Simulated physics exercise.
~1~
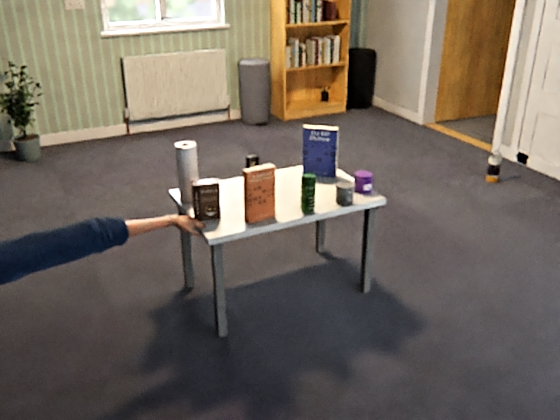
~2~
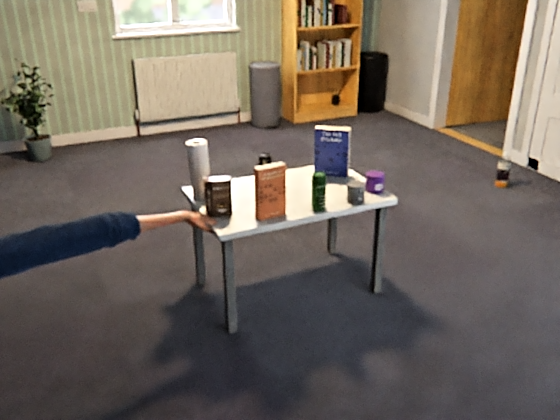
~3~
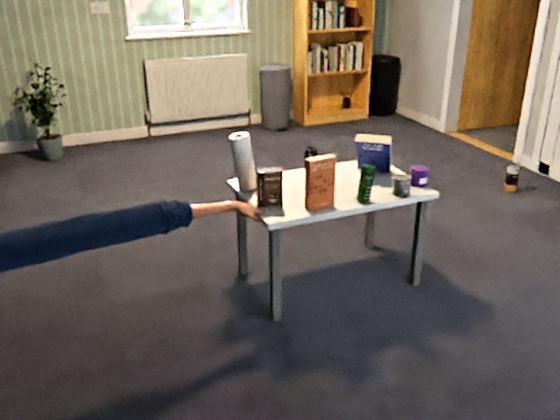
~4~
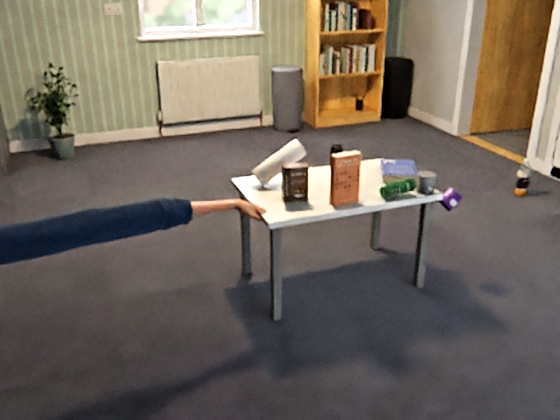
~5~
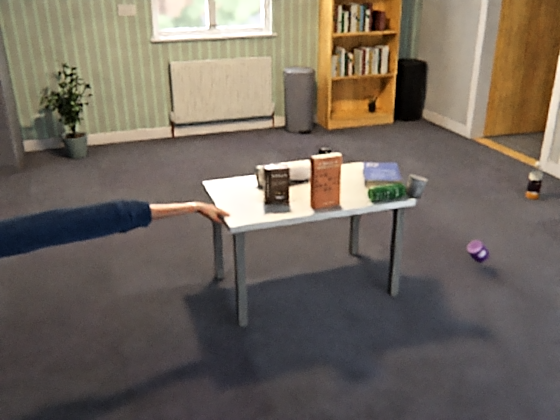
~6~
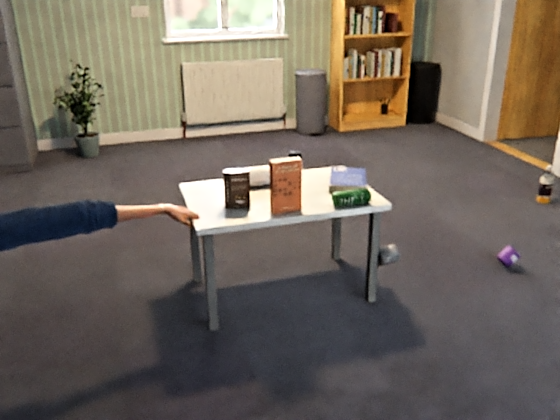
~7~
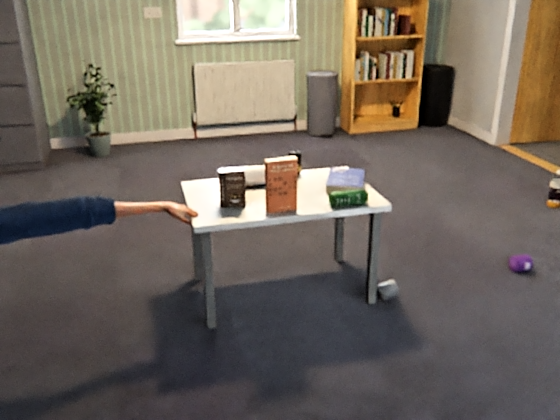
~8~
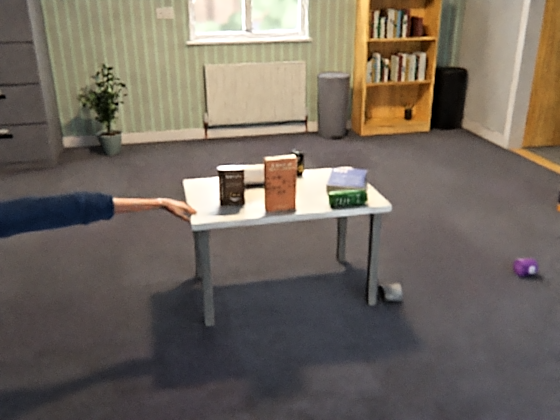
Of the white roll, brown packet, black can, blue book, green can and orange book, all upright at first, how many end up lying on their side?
Three of them end up lying over on the table, namely the white roll, the blue book and the green can.
Table jerking right and back under a hand, toppling white roll, blue book and green can, dropping purple jar and grey tin.
